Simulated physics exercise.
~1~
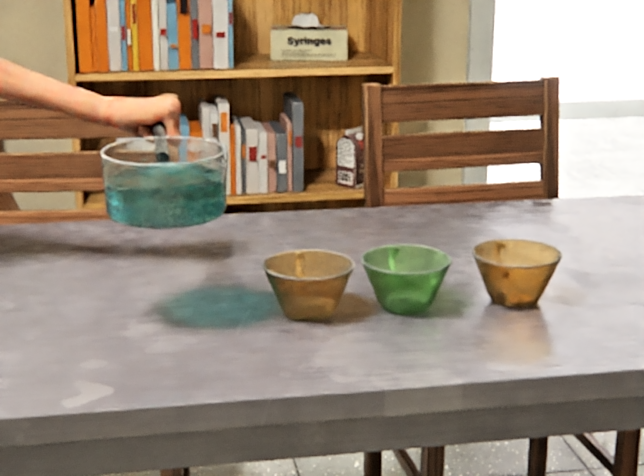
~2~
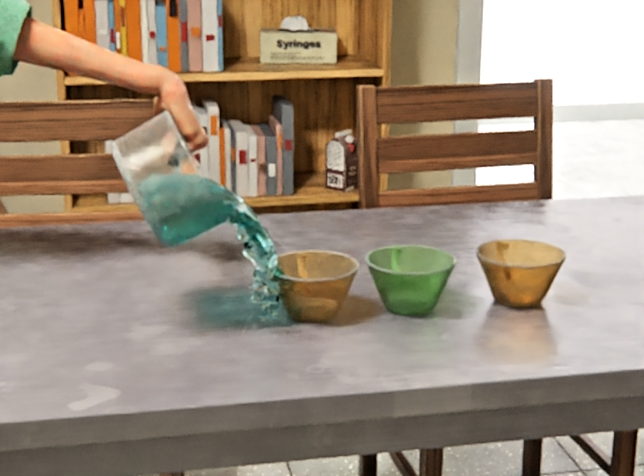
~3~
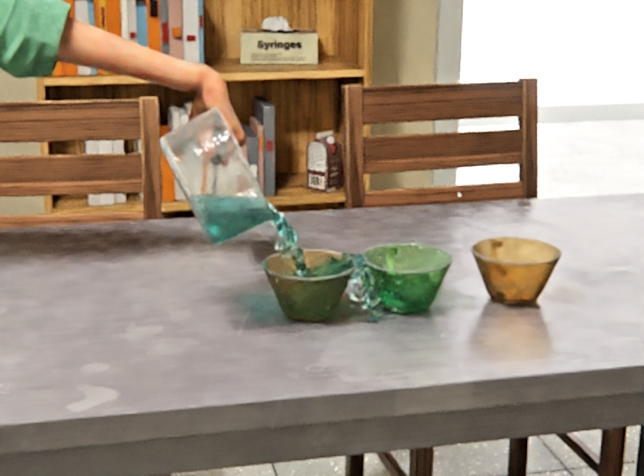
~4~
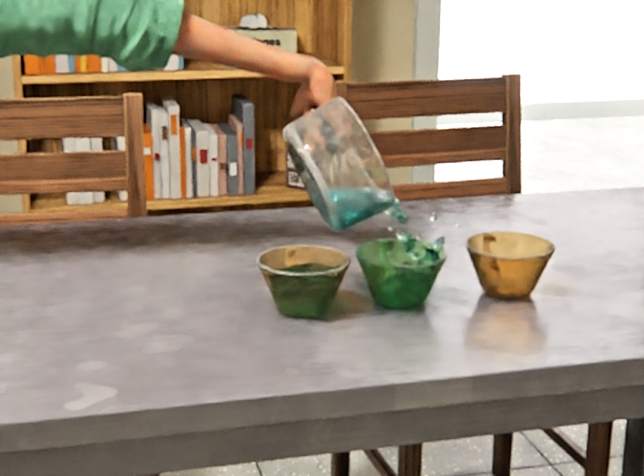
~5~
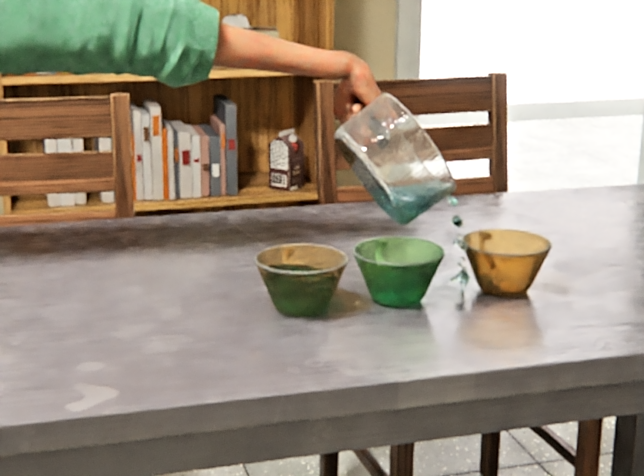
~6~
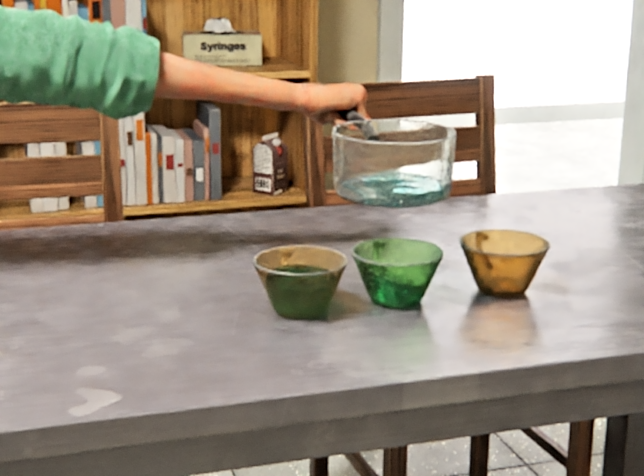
The footage shows a hand tilting a small clear pot of teal water and moving it rightwards over three wide cups on a grey table, pouring into the left amber cup and the middle green one before levelling the pot, with some water left inside and the right amber cup looking nearly empty.
